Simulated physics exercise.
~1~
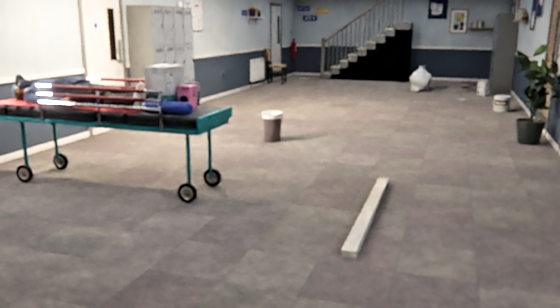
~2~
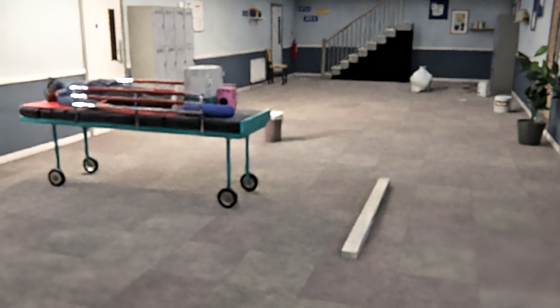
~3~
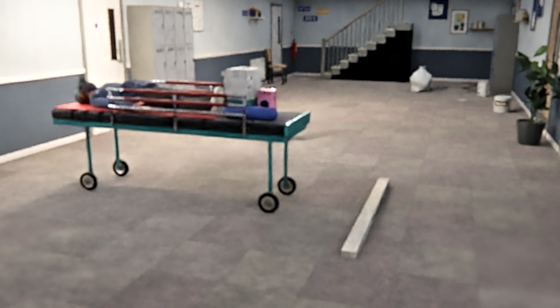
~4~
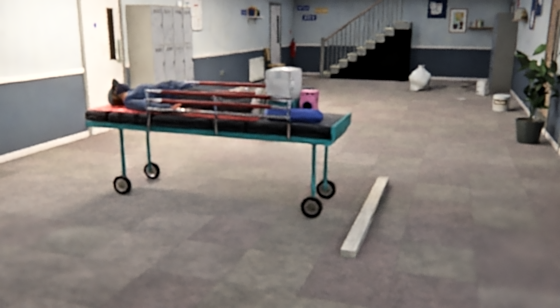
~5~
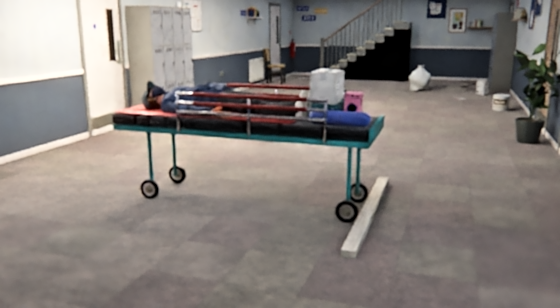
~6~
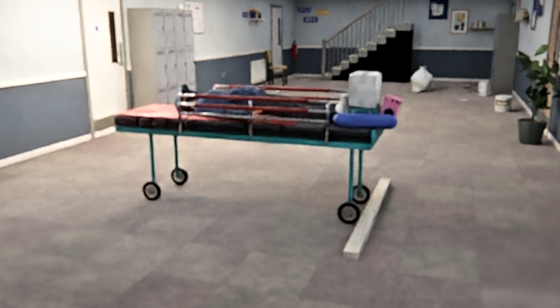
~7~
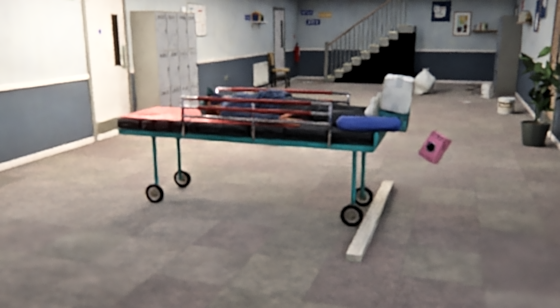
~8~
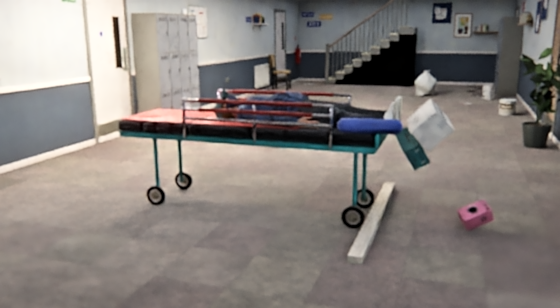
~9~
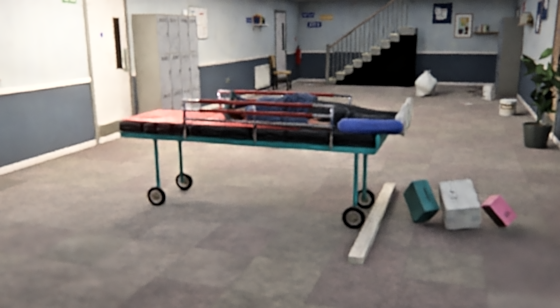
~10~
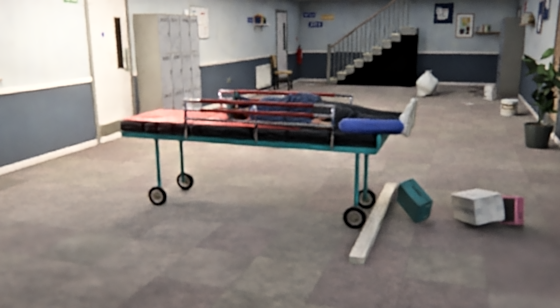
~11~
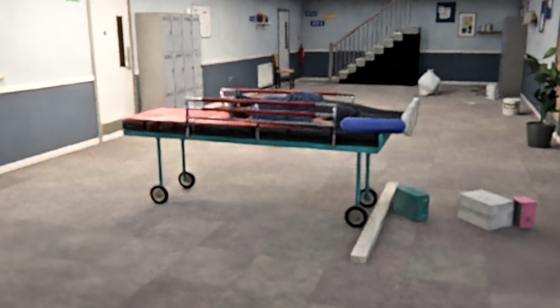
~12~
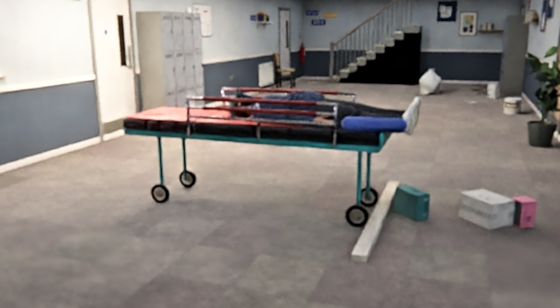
Person lying on a wheeled stretcher sliding feet past its end as it stops at a floor sill, three loose items tumbling off.
